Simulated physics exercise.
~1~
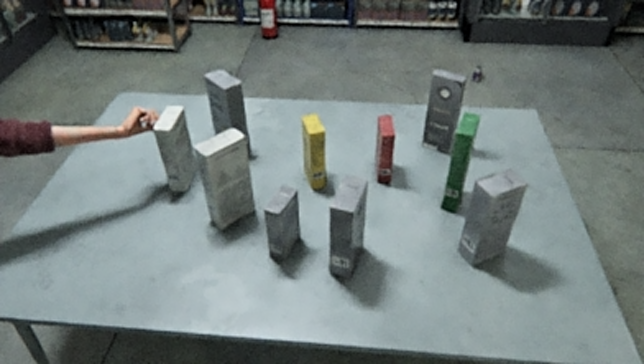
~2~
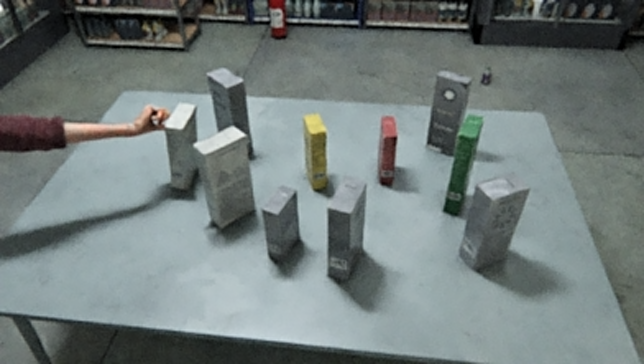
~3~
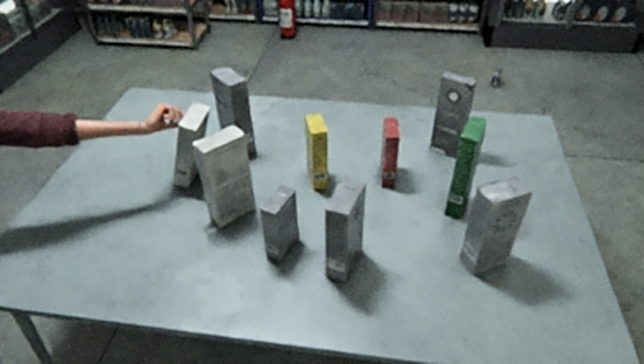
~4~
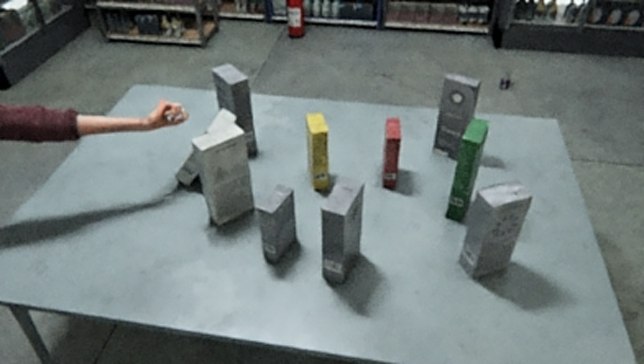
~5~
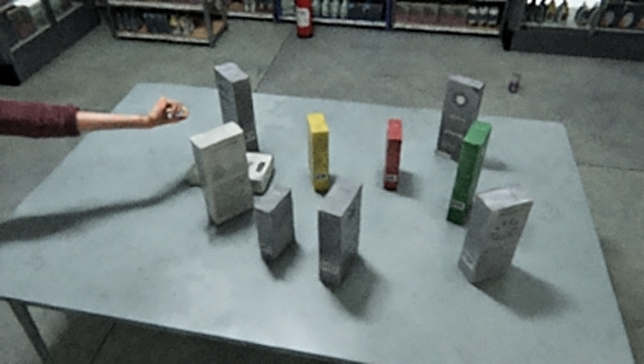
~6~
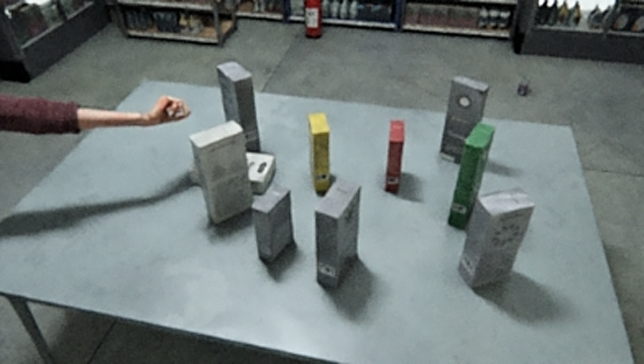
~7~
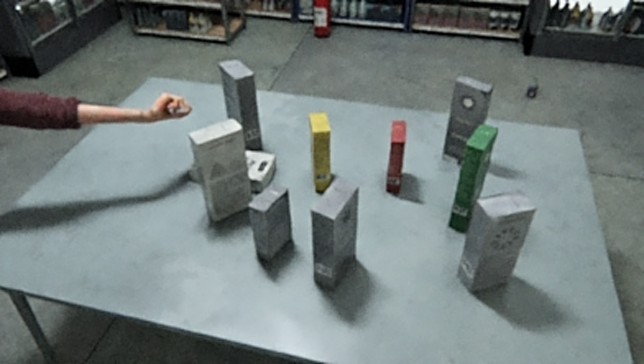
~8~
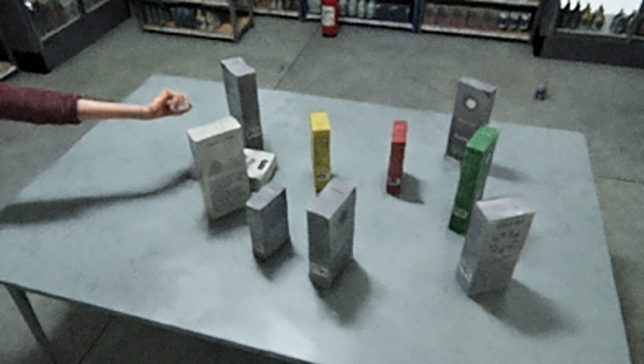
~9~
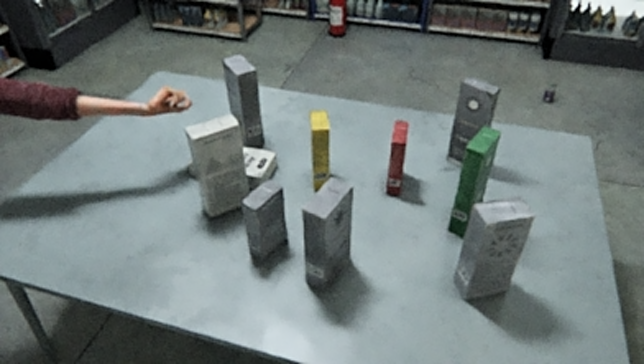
On a grey table in a room with stocked shelves, a hand tipped a pale box at the left, which leaned right and fell onto its side behind another pale box, while the yellow, red, green and other boxes stayed standing.
